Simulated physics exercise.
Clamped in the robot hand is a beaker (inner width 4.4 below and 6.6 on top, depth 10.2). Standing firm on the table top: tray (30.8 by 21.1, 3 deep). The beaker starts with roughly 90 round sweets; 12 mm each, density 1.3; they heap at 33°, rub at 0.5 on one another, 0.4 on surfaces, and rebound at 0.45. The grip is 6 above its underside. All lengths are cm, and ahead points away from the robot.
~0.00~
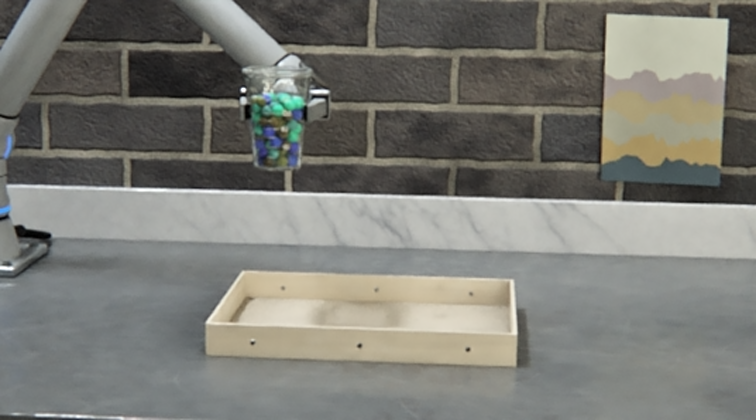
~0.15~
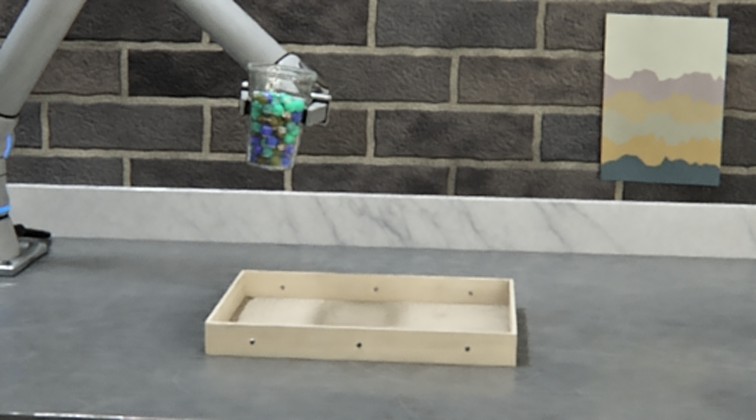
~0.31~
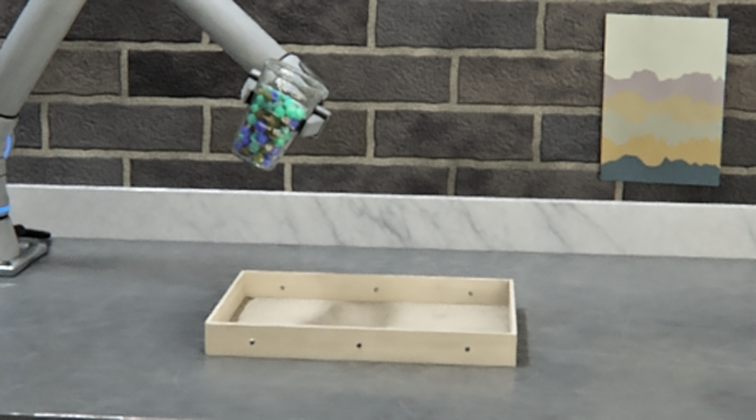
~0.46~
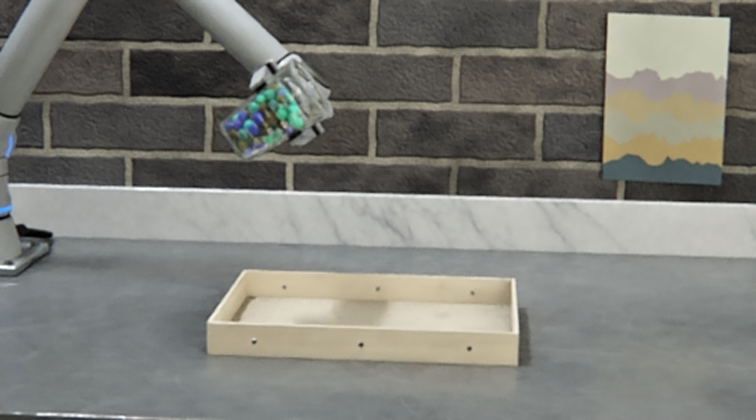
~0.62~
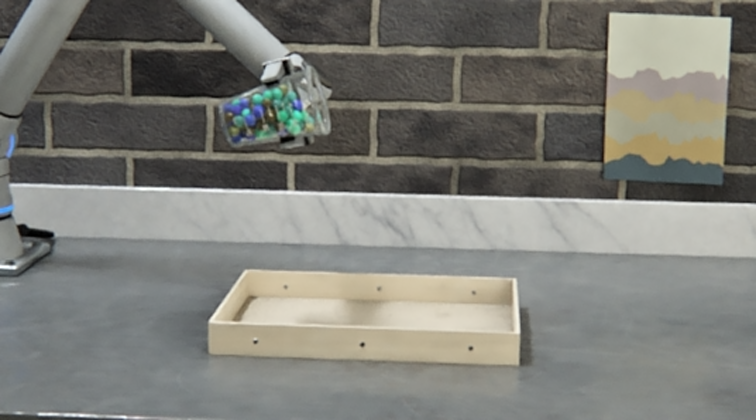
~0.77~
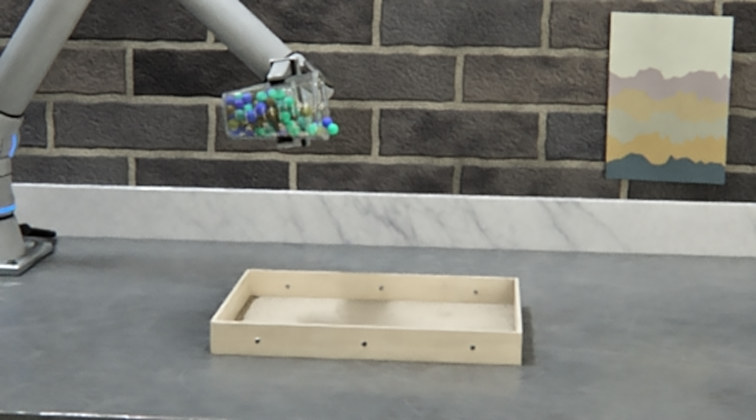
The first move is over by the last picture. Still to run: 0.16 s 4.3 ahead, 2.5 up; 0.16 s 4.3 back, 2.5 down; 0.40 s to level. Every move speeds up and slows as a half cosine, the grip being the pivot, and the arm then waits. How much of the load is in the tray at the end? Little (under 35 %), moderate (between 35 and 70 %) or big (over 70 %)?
A moderate share, between 35 and 70 %, ends in the tray.
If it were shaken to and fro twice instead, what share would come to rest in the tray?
In that case some 75 per cent.
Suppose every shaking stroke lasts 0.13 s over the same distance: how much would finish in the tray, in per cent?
Then about 75 per cent.
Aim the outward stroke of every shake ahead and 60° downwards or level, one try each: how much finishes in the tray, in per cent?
About 5 and 45 per cent.
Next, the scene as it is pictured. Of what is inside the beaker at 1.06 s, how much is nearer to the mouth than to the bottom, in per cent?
Roughly 85 per cent.
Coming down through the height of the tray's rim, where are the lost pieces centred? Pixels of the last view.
Near (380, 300).
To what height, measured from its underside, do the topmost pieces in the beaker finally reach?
About 5.5 cm.
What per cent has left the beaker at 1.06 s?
Near 25 per cent so far.
By 1.06 s, tilted 82° forward, highest piece 24 above the table; 65 in the beaker, 1 in the tray, 23 in flight or on a rim.
By 1.35 s, tilted 24° forward, highest piece 26 above the table; 44 in the beaker, 43 in the tray, 2 in flight or on a rim.
By 1.69 s, level, highest piece 23 above the table; 44 in the beaker, 44 in the tray, 1 on the table or floor.
By 2.74 s, level, highest piece 23 above the table; 44 in the beaker, 44 in the tray, 1 on the table or floor.
Final count, 44 in the beaker, 44 in the tray, 1 on the table or floor. That is 49 % in the tray.
